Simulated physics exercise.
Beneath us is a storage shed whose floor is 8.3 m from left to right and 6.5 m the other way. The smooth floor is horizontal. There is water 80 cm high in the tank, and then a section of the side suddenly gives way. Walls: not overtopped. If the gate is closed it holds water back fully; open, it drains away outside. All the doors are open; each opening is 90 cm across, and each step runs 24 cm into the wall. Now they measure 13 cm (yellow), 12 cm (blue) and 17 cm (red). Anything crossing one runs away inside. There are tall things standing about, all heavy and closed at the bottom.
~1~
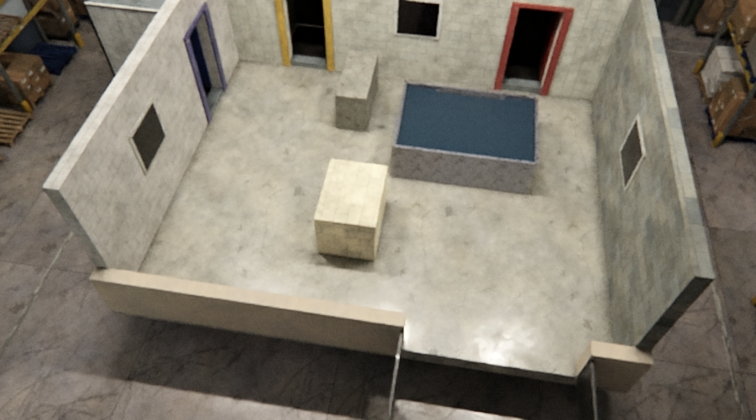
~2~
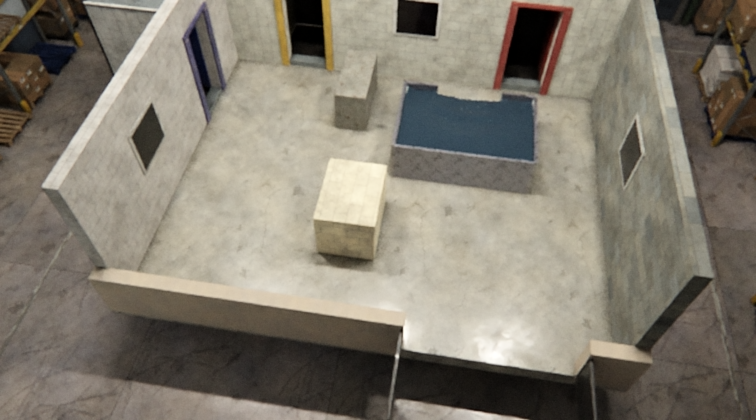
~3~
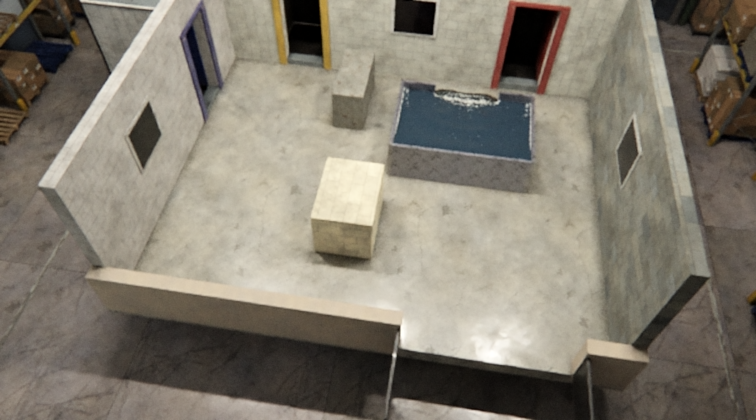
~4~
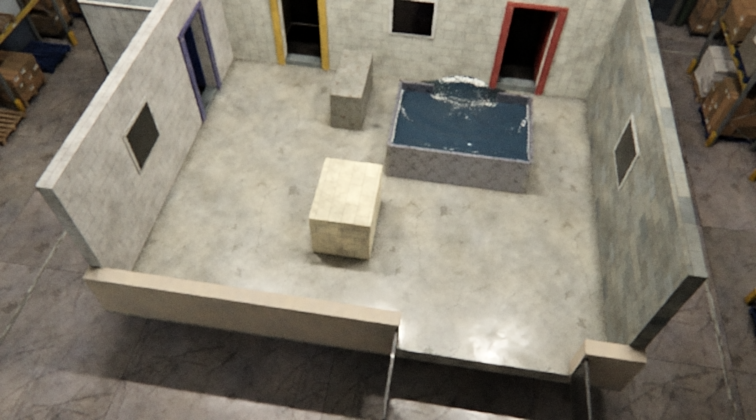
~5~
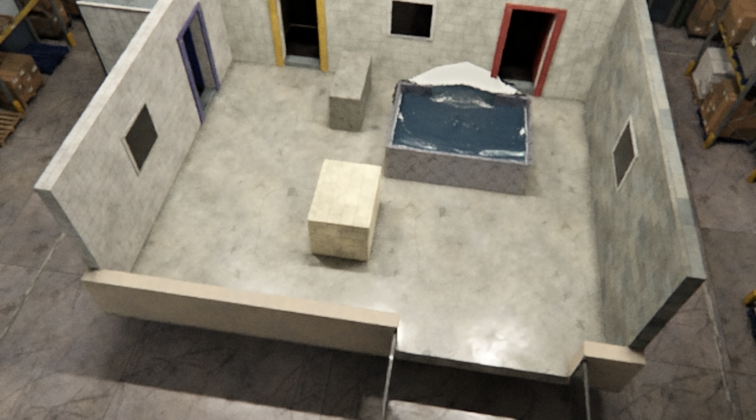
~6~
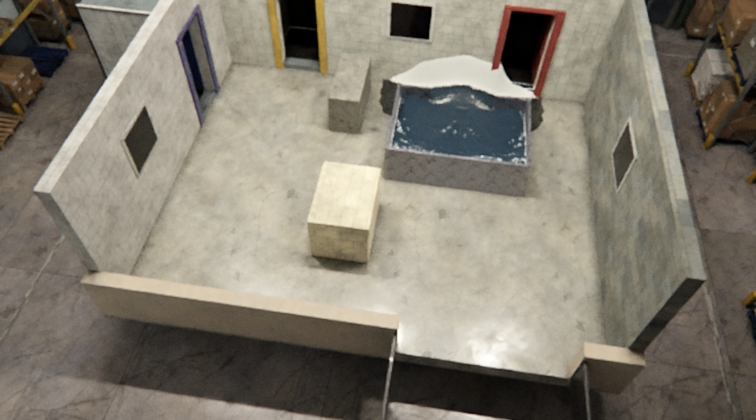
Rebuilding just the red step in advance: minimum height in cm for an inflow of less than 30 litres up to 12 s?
Roughly 28 cm.
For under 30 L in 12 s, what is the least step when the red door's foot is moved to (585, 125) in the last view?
Around 31 cm would do it.
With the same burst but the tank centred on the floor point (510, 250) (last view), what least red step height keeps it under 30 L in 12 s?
With that change, some 31 centimetres.
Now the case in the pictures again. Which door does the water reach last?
Door: Blue.
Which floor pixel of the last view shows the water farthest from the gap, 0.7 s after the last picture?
The farthest wet point sits near (299, 69) in the last view.
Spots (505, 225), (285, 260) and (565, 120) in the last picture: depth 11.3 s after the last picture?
That's 4, 4 and 8 cm, in the order given.
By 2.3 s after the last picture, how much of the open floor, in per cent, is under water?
Roughly 40 percent.
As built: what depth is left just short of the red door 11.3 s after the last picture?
Some 6.5 cm.
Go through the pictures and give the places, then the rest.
The first picture shows the tank at (467, 123) is whole and still, 80 cm deep; the red door at (530, 56) is dry.
In the second picture, the front is at a hidden place, 0.4 m from the gap on the far side; 0.4 m2 of floor is wet, 80 cm left at the back.
In the third picture, the gap is on the far side, the front 0.8 m out at a hidden place; the back of the tank holds 80 cm.
In the fourth picture, water pours out on the far side and has run 1.2 m, to (499, 89); about 14 cm deep outside, 75 cm at the back.
In the fifth picture, the gap is on the far side, the front 1.4 m out at (521, 94); the back of the tank holds 68 cm.
In the sixth picture, the gap is on the far side, the front 1.6 m out at (539, 97); the back of the tank holds 69 cm; water is at the red door at (522, 59).
Then, 0.7 s after the last picture water covers 15 % of the floor, deepest (60 cm) near (458, 88); 30 cm at the red door, 23 litres in over its 17 cm step.
Then, 2.3 s after the last picture water covers 40 % of the floor, deepest (35 cm) near (458, 93); 22 cm at the red door, 89 litres in over its 17 cm step.
Then, 11.3 s after the last picture water covers 100 % of the floor, deepest (11 cm) near (520, 290); 6 cm at the red door, 108 litres in over its 17 cm step.
At the red door as built, the water peaked near 30 cm, 0.7 s after the last picture.
With a step of 22.5 cm, 61 litres would have come in within the 12 s; with 30.5 cm, 20 litres. So under 30 litres takes about 28 cm.
